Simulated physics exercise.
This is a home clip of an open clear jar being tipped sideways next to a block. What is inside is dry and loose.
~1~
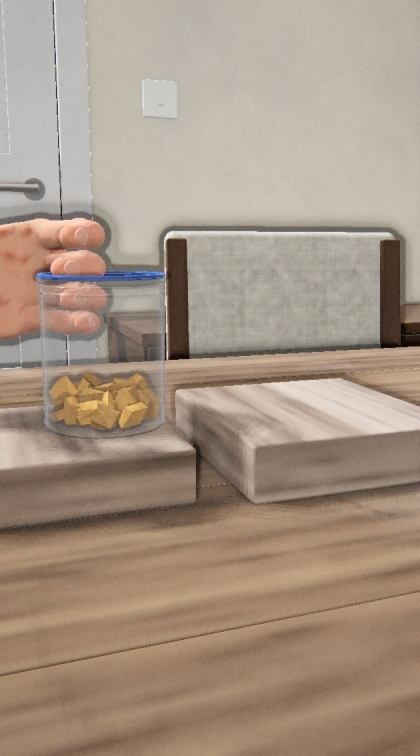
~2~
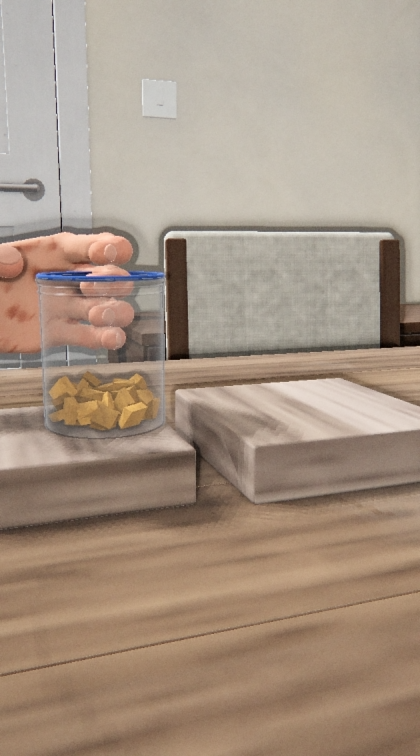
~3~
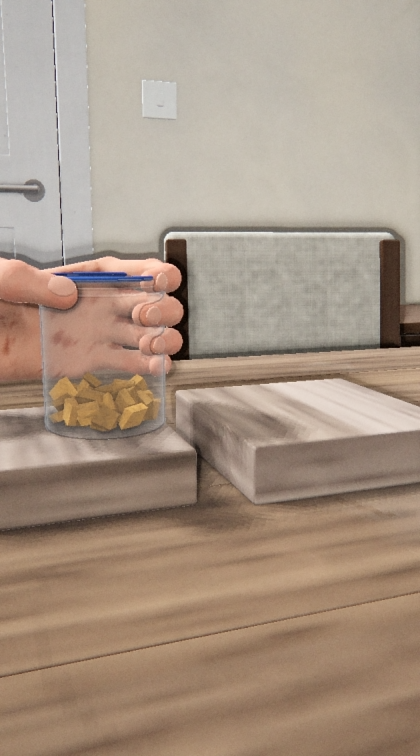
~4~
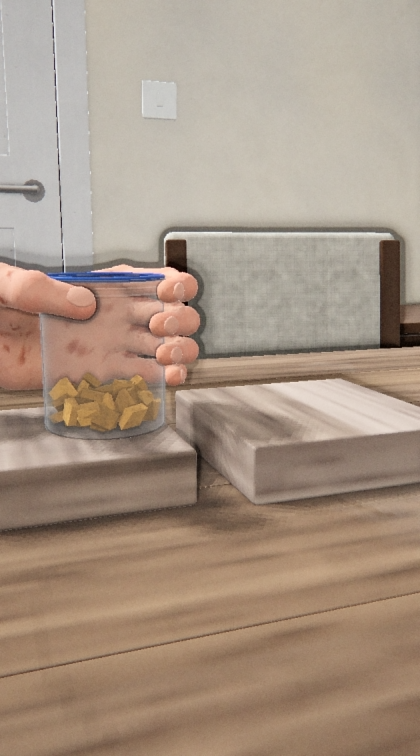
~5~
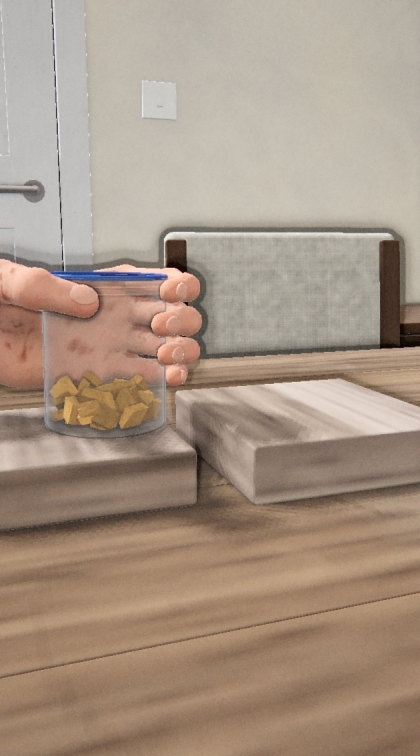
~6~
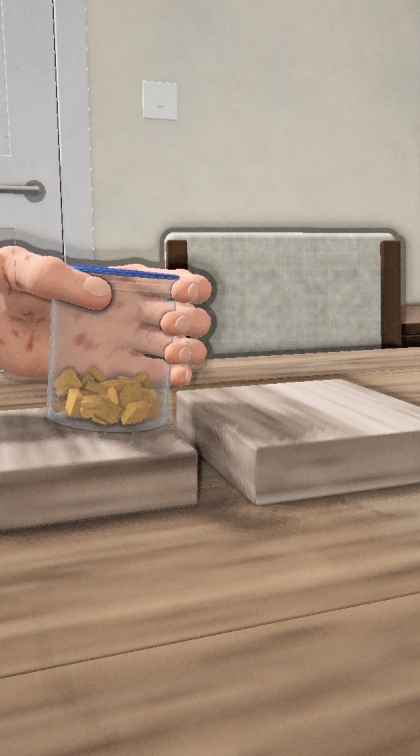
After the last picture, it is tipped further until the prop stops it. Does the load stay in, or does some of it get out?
No loss.
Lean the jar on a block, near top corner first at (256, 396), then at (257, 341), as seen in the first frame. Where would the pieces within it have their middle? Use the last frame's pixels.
First height: Roughly (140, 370); second height: Roughly (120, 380).
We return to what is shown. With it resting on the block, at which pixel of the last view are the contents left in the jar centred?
The centre settles around (188, 388).
Then, 0.61 s past the last view, the jar leans 46°; everything is still inside.
Then, 1.14 s past the last view, the jar leans 81°; everything is still inside.
Then, 1.60 s past the last view, the jar rests on the block at 86°; everything is still inside.
Finally, the jar rests on the block at 86°; everything is still inside.
